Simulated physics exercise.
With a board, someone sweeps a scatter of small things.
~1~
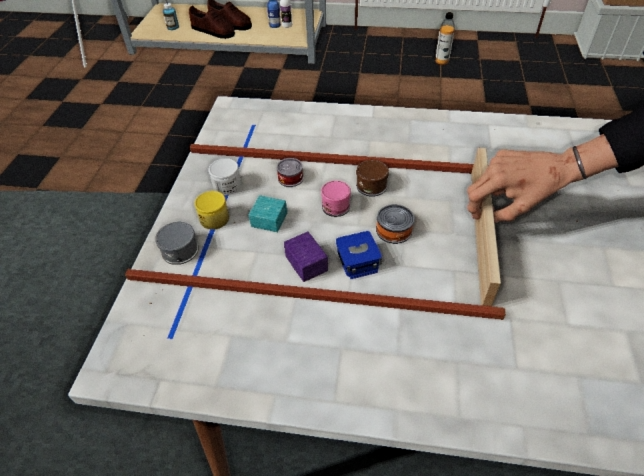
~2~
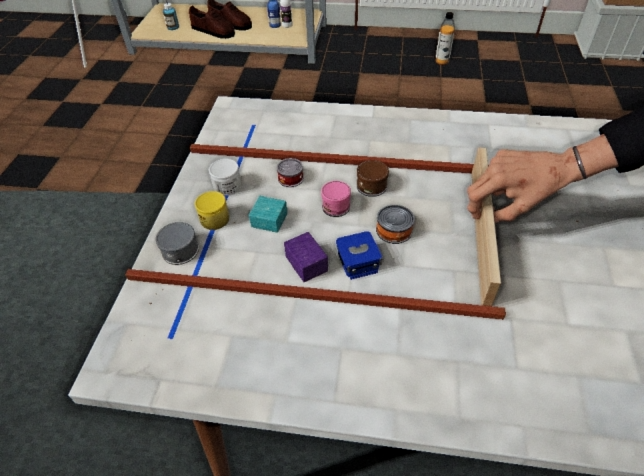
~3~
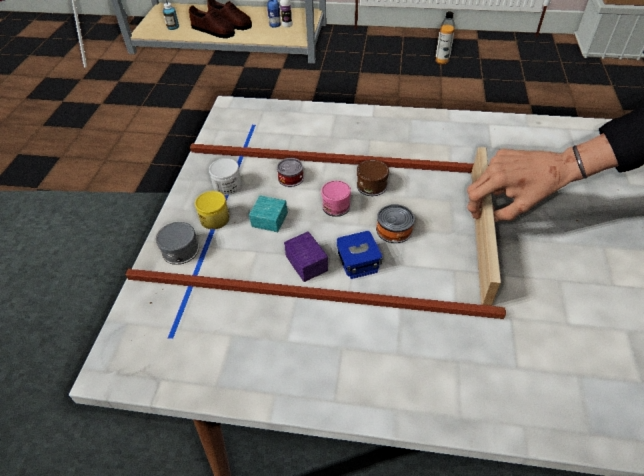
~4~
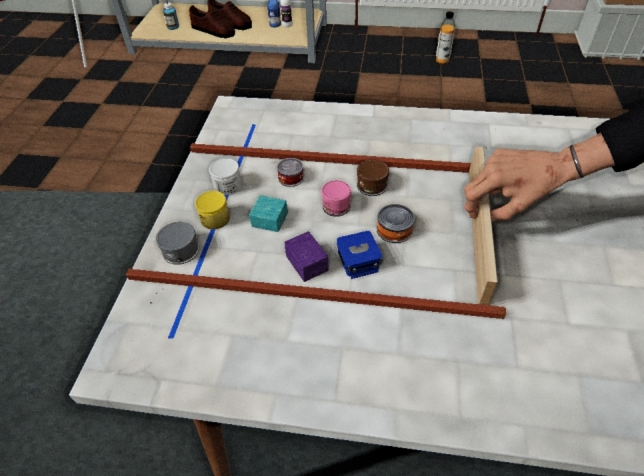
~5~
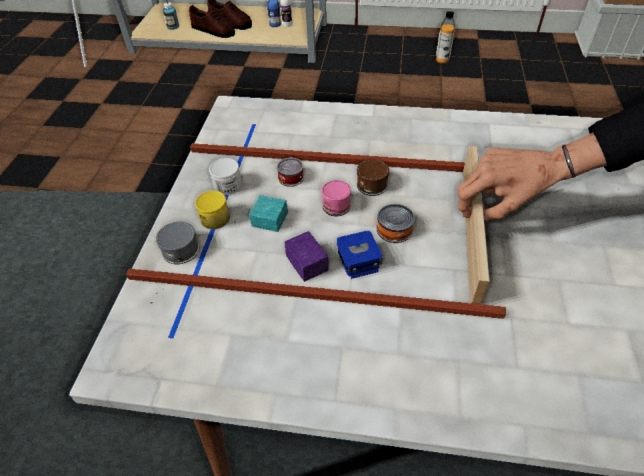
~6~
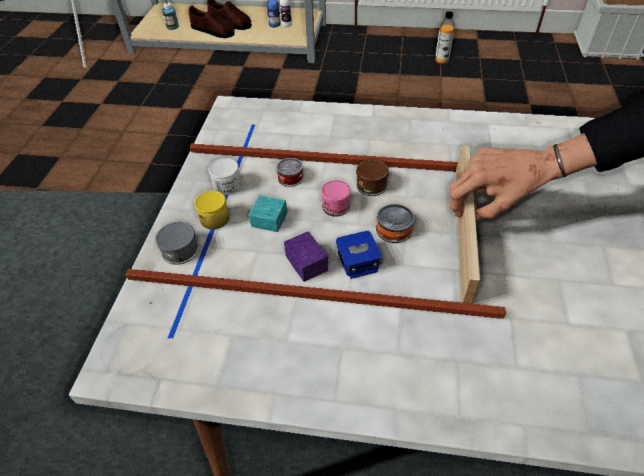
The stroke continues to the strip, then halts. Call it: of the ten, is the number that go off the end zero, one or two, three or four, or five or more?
One or two go off.
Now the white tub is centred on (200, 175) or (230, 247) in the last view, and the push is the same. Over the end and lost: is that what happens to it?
One after the other: It keeps its spot; it ends up falling.
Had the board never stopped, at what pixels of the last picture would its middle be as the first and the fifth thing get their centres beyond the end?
At (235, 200) for the first, at (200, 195) for the fifth.
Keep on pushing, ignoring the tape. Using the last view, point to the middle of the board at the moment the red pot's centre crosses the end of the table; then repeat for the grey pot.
Red pot: (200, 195); grey pot: (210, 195).
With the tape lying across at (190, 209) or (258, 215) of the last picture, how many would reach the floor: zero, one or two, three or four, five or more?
First five or more, then not one.
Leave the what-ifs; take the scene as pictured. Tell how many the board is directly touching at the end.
It's 5 of them.
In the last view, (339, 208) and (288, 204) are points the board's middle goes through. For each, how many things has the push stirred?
First 5, after that 8.
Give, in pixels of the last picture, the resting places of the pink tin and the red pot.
First object about (212, 184); second object about (200, 156).
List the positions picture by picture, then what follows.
In the first frame, grey pot (178, 243); white tub (225, 177); yellow tub (212, 211); board (484, 221); tape (220, 212).
In the second frame, white tub (226, 177); board (484, 221).
In the third frame, yellow tub (213, 211); brown pot (372, 178).
In the fourth frame, grey pot (178, 243); orange pot (395, 223).
In the fifth frame, white tub (226, 177); turquoise block (269, 213).
In the sixth frame, grey pot (178, 243); white tub (226, 177); yellow tub (213, 211); board (466, 218); tape (220, 211).
Soon after, none off yet; grey pot at rest near (178, 243); white tub at rest near (226, 177); yellow tub at rest near (213, 211).
After that, none off yet; grey pot moving near (169, 242); white tub at rest near (225, 177); yellow tub displaced about its own width near (177, 209).
In the end, the number that fall off is one or two; gone, yellow tub.
